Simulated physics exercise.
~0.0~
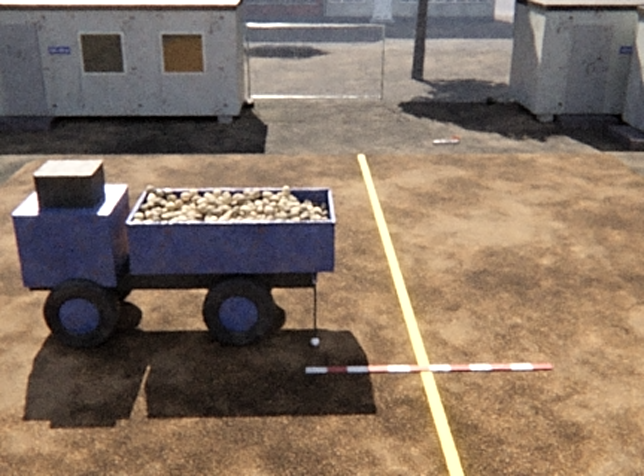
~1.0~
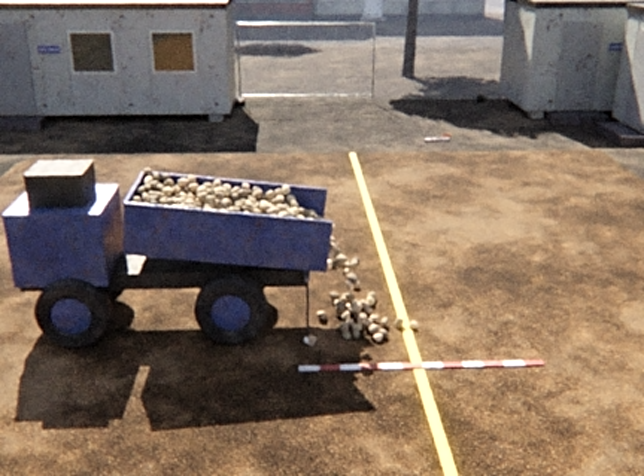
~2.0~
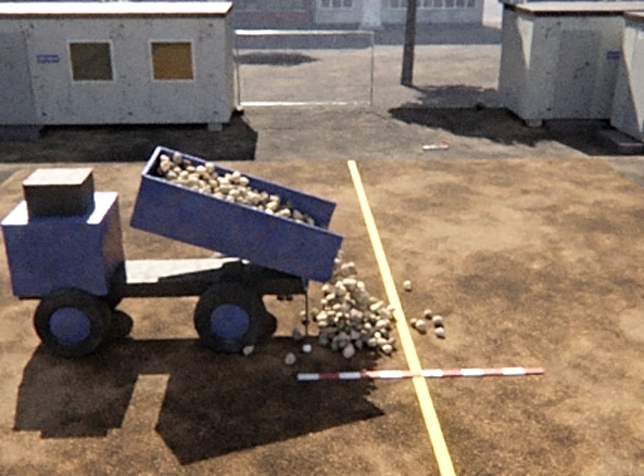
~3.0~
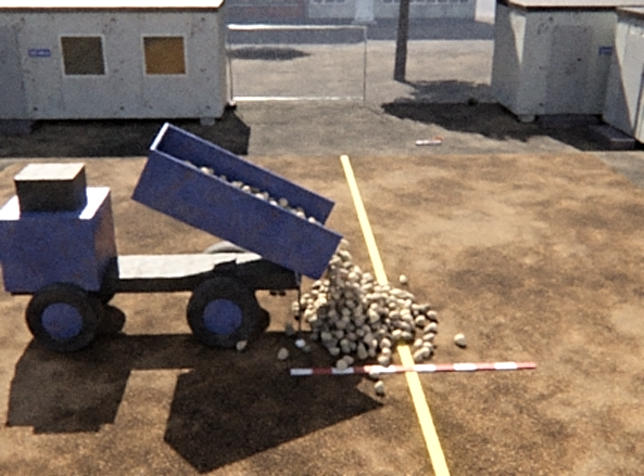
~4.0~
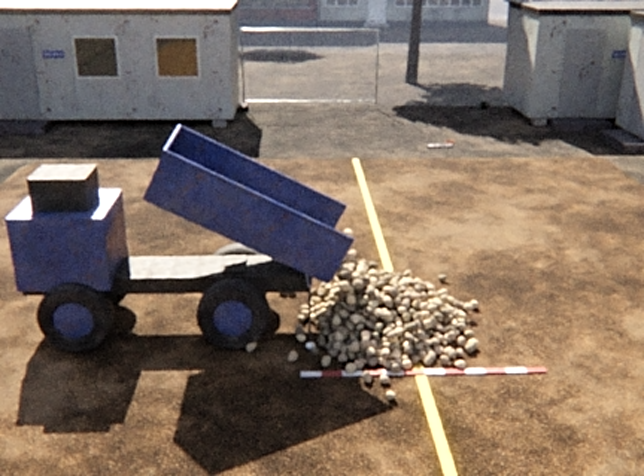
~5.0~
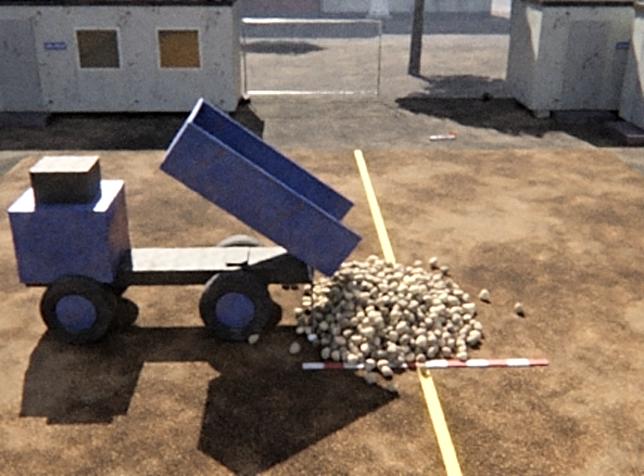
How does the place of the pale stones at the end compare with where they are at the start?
At the start the stones fill the bed of the blue truck, to the left of the yellow line. By the end they lie lower and farther right, in a heap on the ground behind the truck that reaches across the line.
A blue tipping truck with dark wheels stands at the left of a brown dirt yard, seen from the side and slightly above, its open bed full of pale rounded stones. A yellow line crosses the ground behind it, with a red and white staff lying across the line and pale cabins in the background. The bed begins to tilt, and the first stones drop from its right end. As it tilts further, more stones slide out and build a heap that spreads rightward over the line. Finally the bed rises more steeply, and the stones lie in a broad heap straddling the yellow line.
